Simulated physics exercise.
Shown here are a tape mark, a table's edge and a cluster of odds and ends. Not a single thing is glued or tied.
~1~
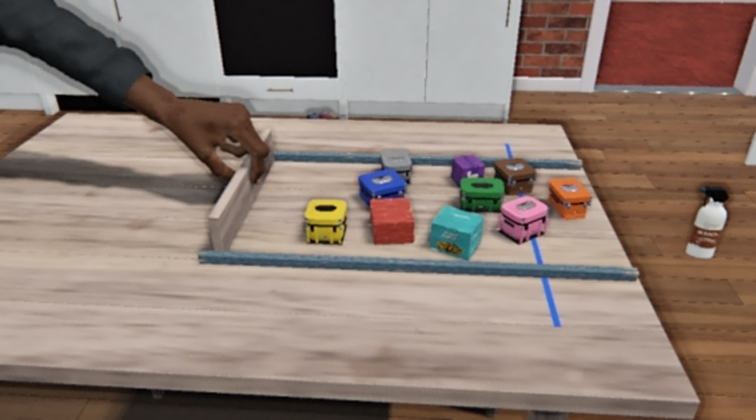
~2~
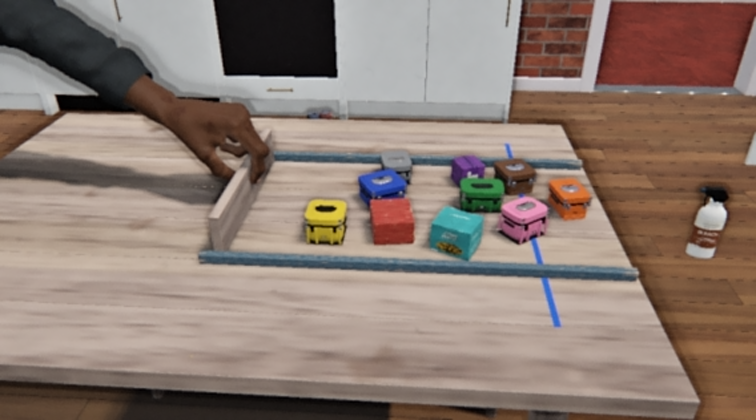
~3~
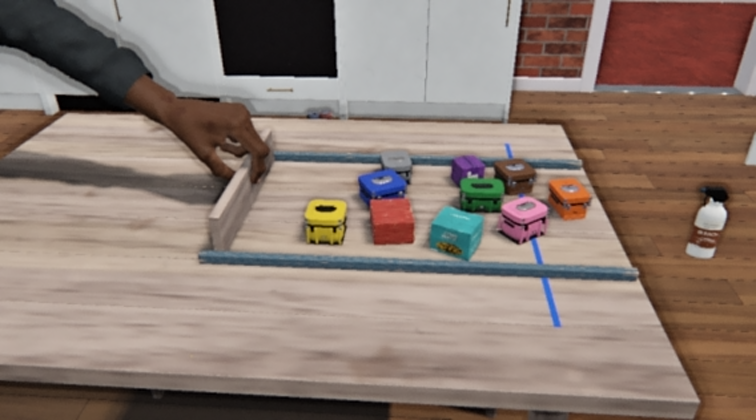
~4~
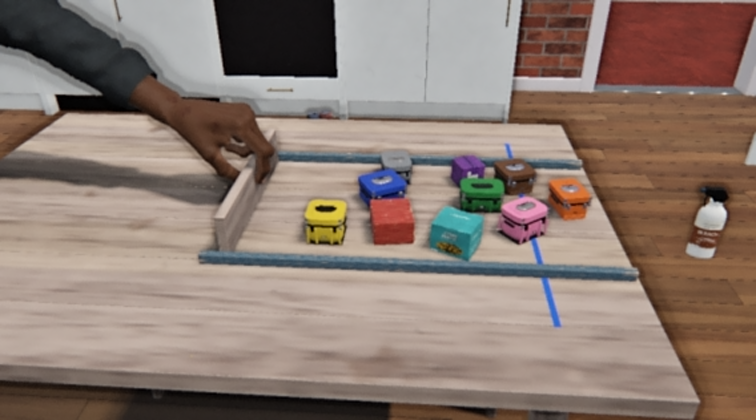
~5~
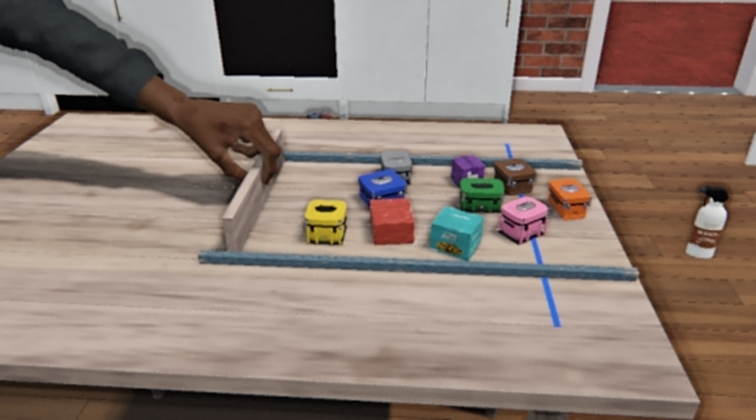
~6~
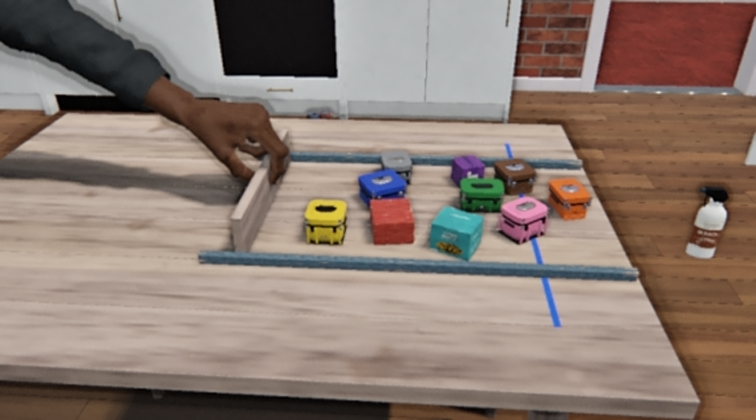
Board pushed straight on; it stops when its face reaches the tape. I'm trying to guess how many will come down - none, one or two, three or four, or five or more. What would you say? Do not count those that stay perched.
I would say three or four.
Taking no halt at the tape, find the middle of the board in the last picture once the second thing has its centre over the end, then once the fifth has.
Near (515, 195) and (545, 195).
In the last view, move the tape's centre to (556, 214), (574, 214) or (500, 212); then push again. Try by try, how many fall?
It would be 6, 7 and 0.
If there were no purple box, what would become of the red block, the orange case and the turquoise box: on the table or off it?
Red block still up; orange case down; turquoise box down.
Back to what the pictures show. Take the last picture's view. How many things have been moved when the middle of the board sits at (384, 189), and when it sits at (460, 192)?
At the first spot 5, then 9.
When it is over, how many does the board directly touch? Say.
The count in contact is 3.
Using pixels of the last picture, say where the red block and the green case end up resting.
The red block ends up near (592, 229), and the green case near (585, 199).
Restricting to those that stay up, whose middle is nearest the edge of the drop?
Foremost is the brown case.
Soon after, none off yet; orange case at rest near (568, 199); brown case at rest near (514, 177); pink case at rest near (523, 220).
In the end, the number that fall off is three or four; gone, turquoise box, pink case and orange case.
